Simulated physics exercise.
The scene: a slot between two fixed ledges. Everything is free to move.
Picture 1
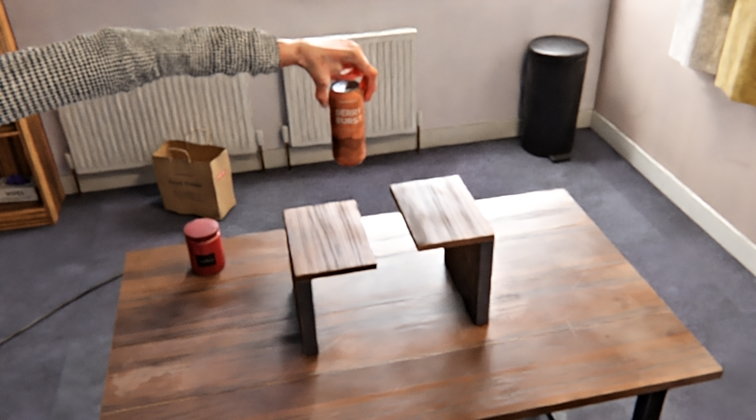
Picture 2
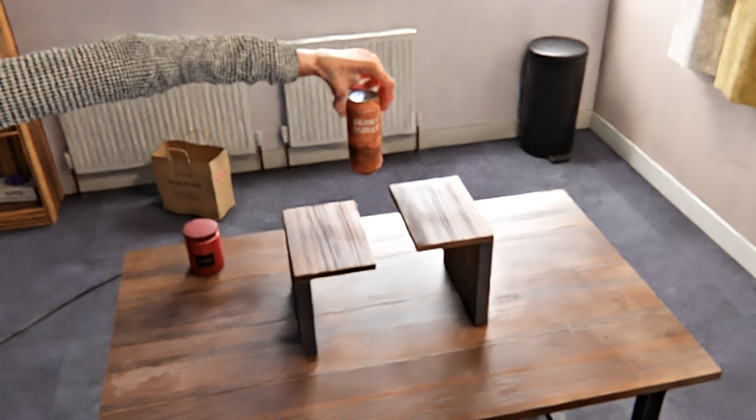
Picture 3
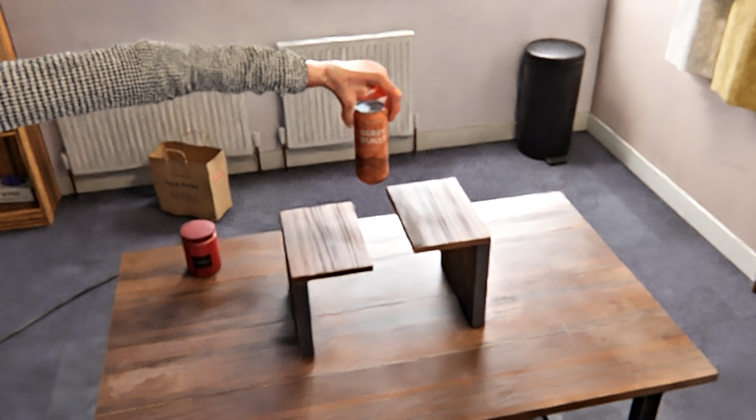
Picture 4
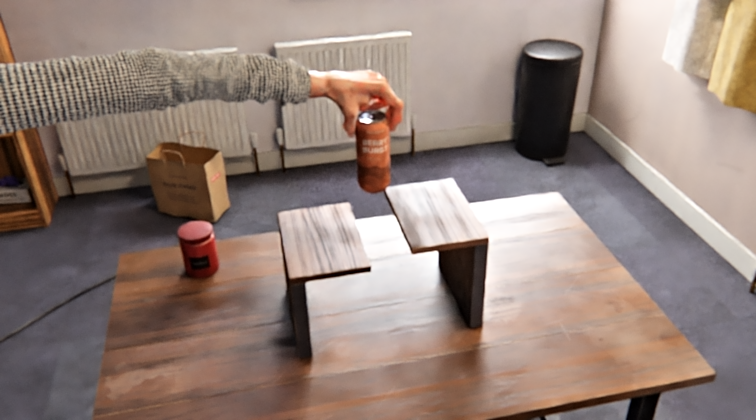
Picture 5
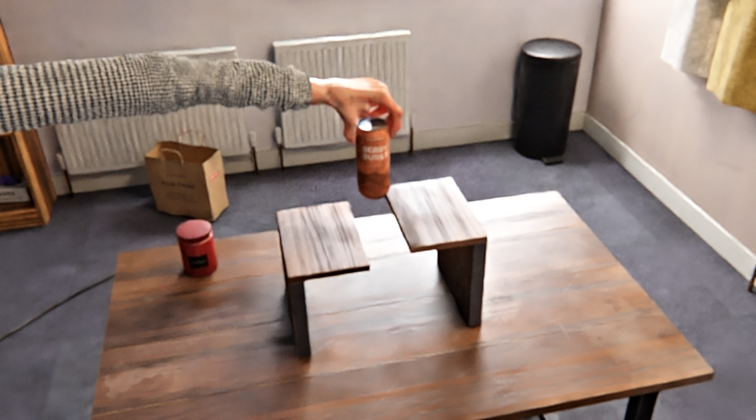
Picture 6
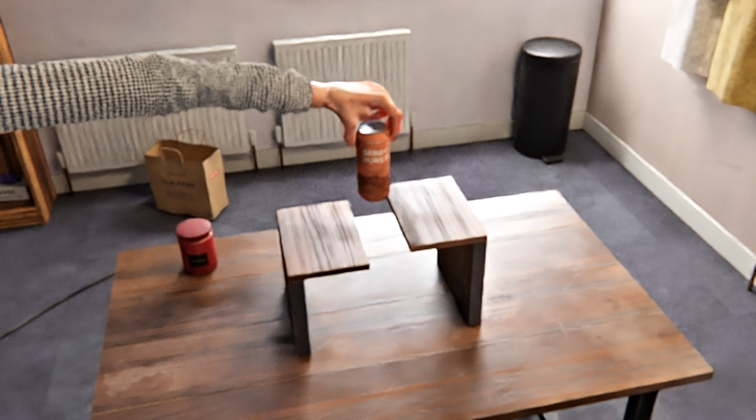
The clip shows a hand in a grey knitted sleeve moving an orange can slightly right and down above two small wooden stands on a table, then holding it nearly still over the gap, with a red jar at left.
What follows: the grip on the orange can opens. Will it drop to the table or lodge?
Outcome: The can reaches the table.
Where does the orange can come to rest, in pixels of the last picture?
At about (377, 277).
Then, 0.20 s later than the last frame, orange can moved about its own width near (374, 184).
Then, 0.30 s later than the last frame, orange can moved well along near (376, 244).
Then, 0.40 s later than the last frame, orange can moved well along near (376, 276).
When it is over, moved from the start, orange can; red jar as before. End places, in pixels of the last picture, orange can near (377, 277). The can drops through.
